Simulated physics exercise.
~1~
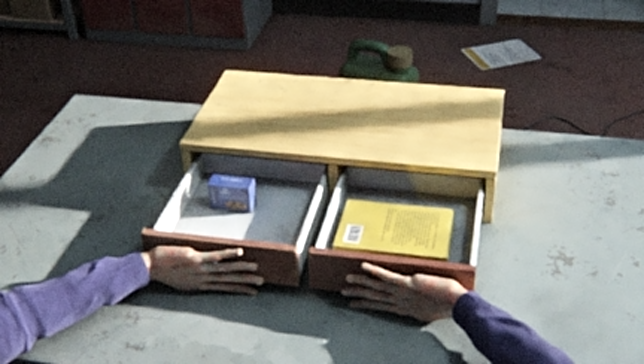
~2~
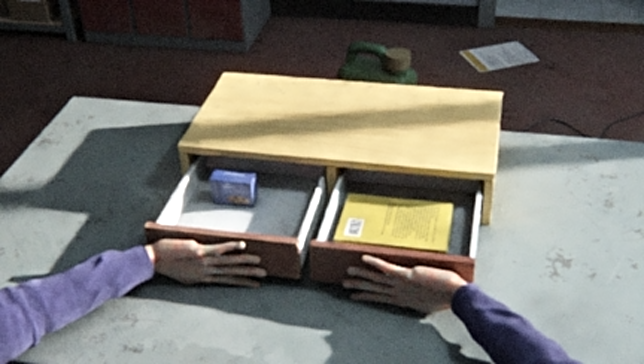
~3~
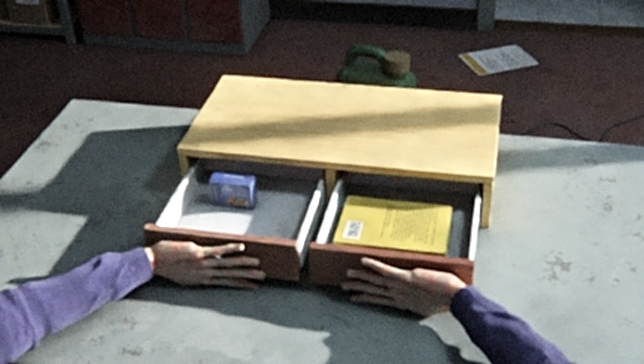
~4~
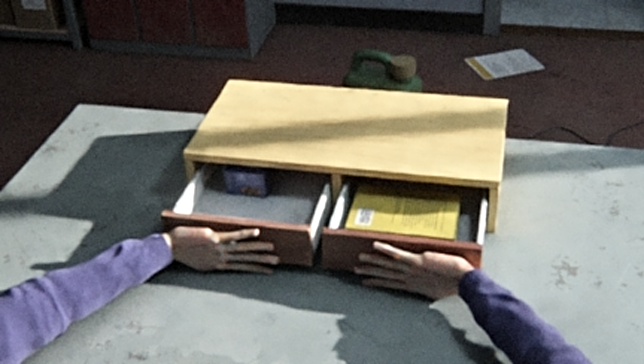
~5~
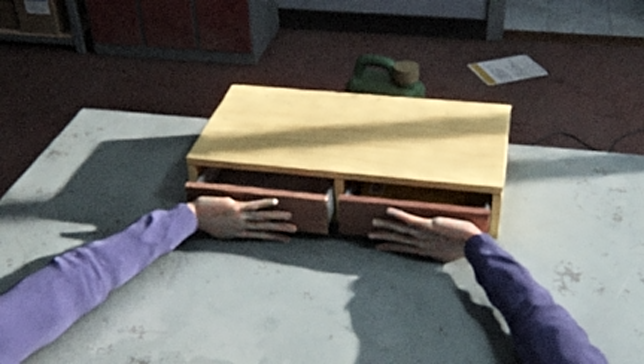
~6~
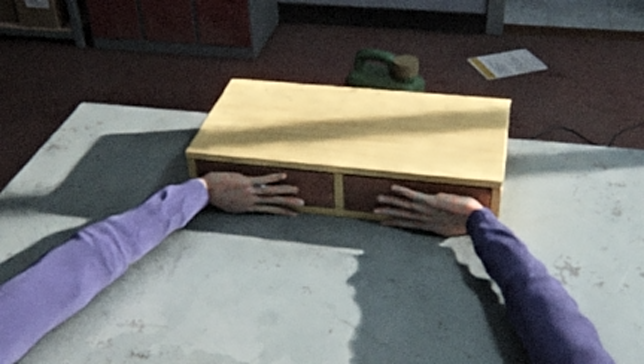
In the video, two hands rest on the fronts of two open drawers in a small yellow chest, the left holding a blue packet and the right a yellow book. The hands push both drawers inward together until they shut flush, hiding the items.
